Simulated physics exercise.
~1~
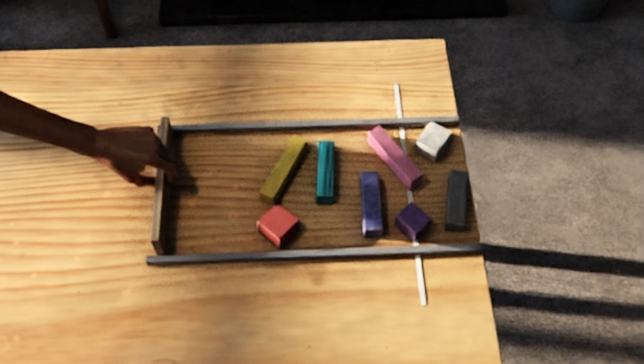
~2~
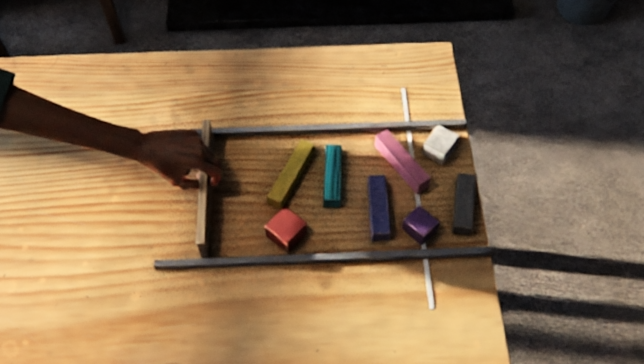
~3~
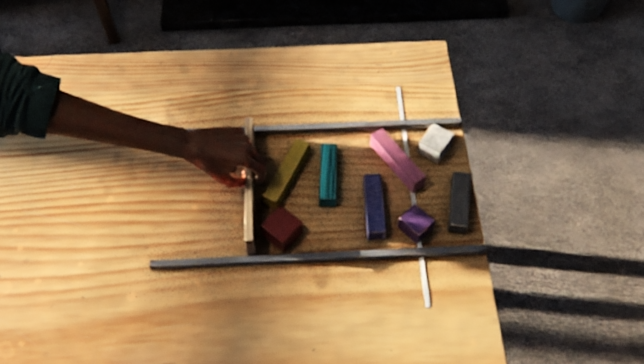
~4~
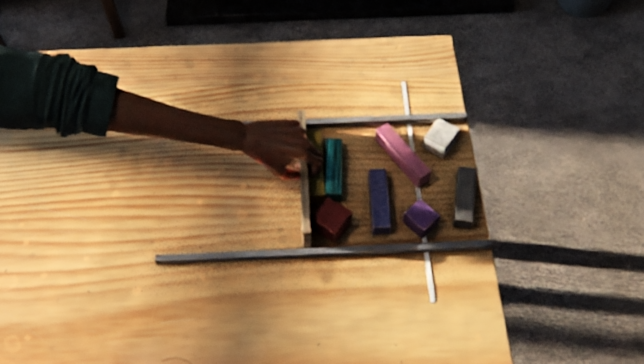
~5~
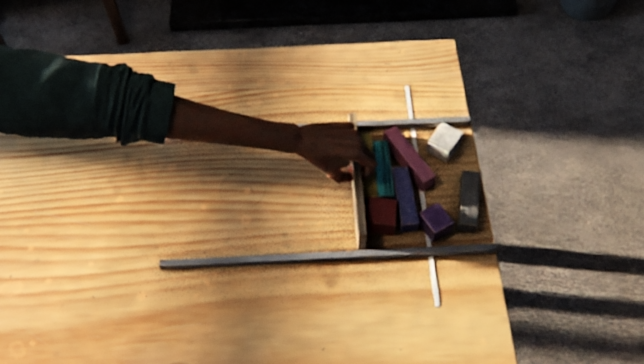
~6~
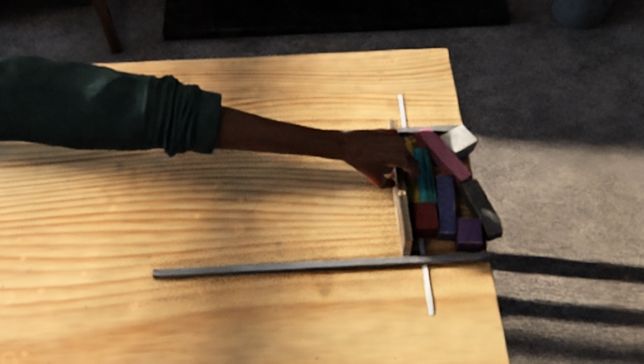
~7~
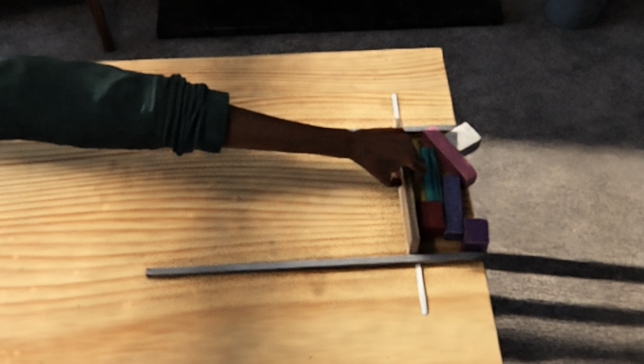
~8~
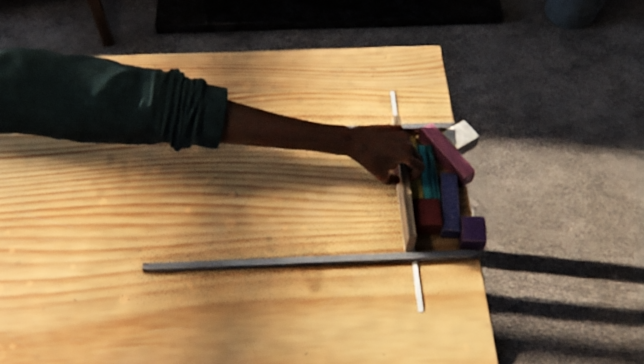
A hand slides a board right, bunching coloured blocks until the grey one drops off the table.
